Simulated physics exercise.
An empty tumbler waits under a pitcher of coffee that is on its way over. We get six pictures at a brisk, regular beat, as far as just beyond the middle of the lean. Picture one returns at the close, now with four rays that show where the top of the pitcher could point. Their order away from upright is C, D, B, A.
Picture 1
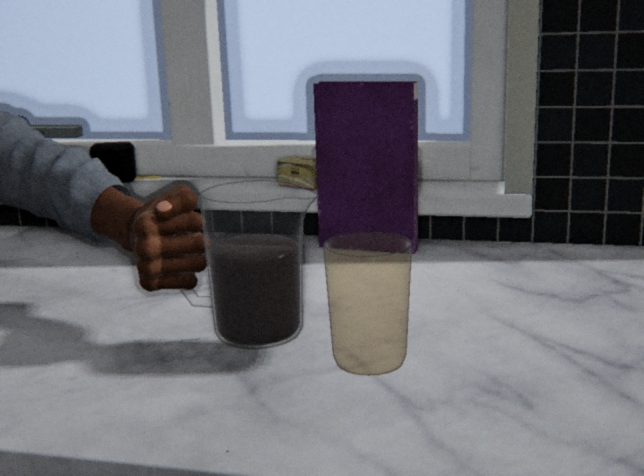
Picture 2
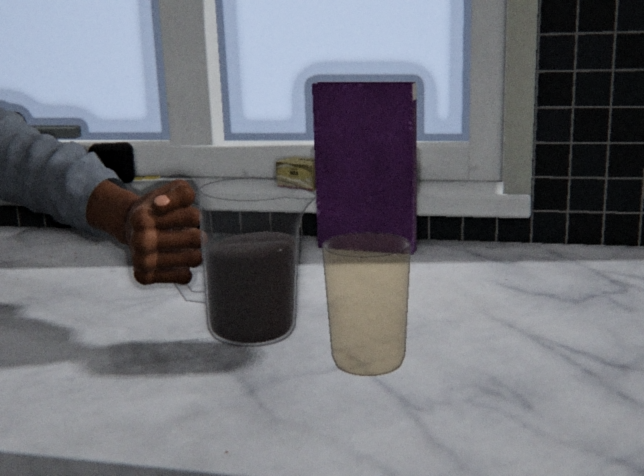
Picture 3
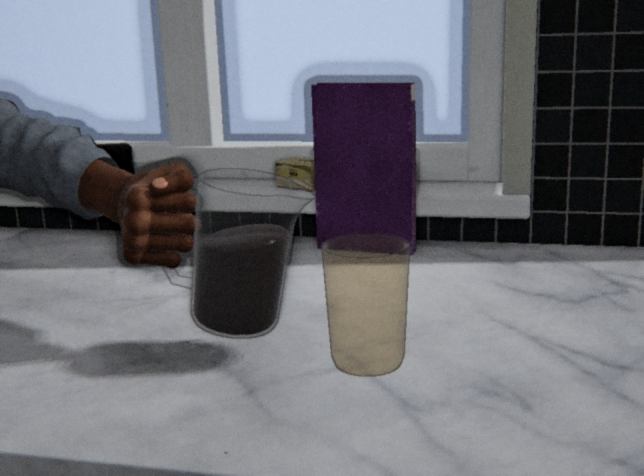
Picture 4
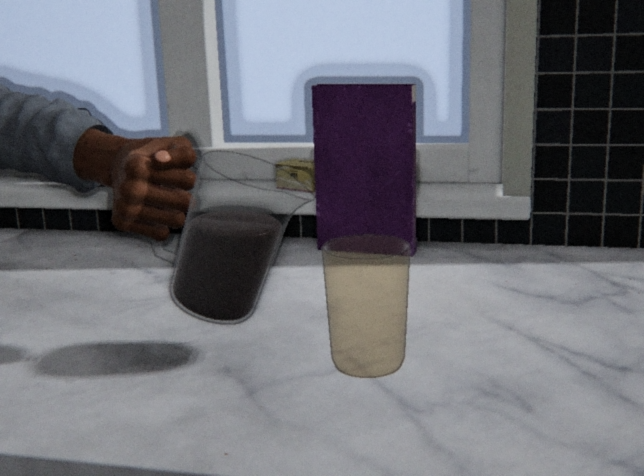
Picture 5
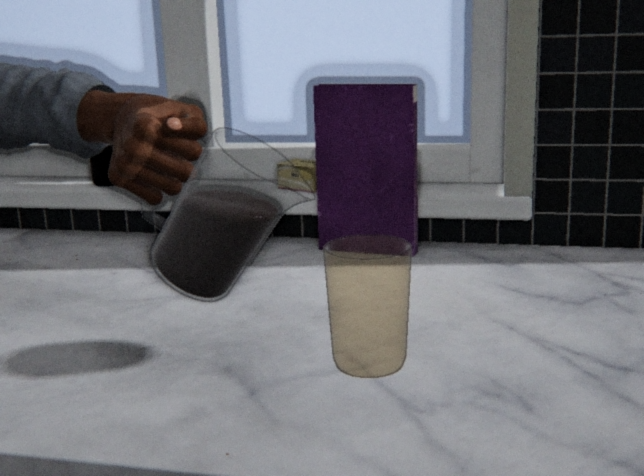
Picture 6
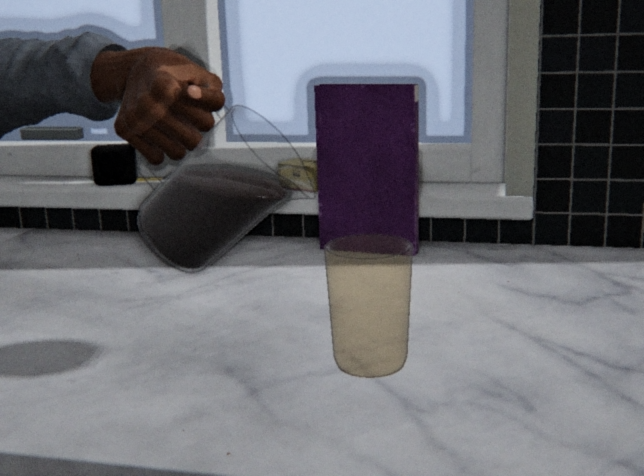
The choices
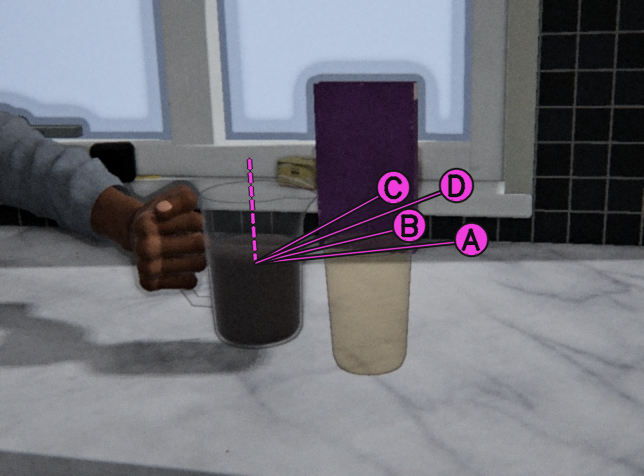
A hand lifts a clear pitcher of dark liquid and tilts it toward a glass.
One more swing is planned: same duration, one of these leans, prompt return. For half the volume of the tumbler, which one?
Use line B.
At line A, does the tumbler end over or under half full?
Over.
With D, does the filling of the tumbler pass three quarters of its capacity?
No.
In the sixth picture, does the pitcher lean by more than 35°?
Yes, it does.
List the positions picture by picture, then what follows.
Upright, lip at (315, 196); rim of the tumbler round (367, 243); nothing has left yet, in the first frame.
Tipped about 3°, lip at (314, 196); nothing has left yet, in the second frame.
Tipped about 10°, lip at (313, 197); nothing has left yet, in the third frame.
Tipped about 21°, lip at (312, 198); nothing has left yet, in the fourth frame.
Tipped about 34°, lip at (313, 198); nothing has left yet, in the fifth frame.
Tipped about 48°, lip at (313, 196); nothing has left yet, in the sixth frame.
On the marked copy, A at (454, 242); B at (393, 230); C at (378, 196); D at (441, 192).
With A, the tumbler ends with about 65 % of what it can hold; 4 % of the coffee is spilt.
With B, the tumbler ends with about 50 % of what it can hold.
With C, the tumbler ends with about 17 % of what it can hold.
With D, the tumbler ends with about 32 % of what it can hold.
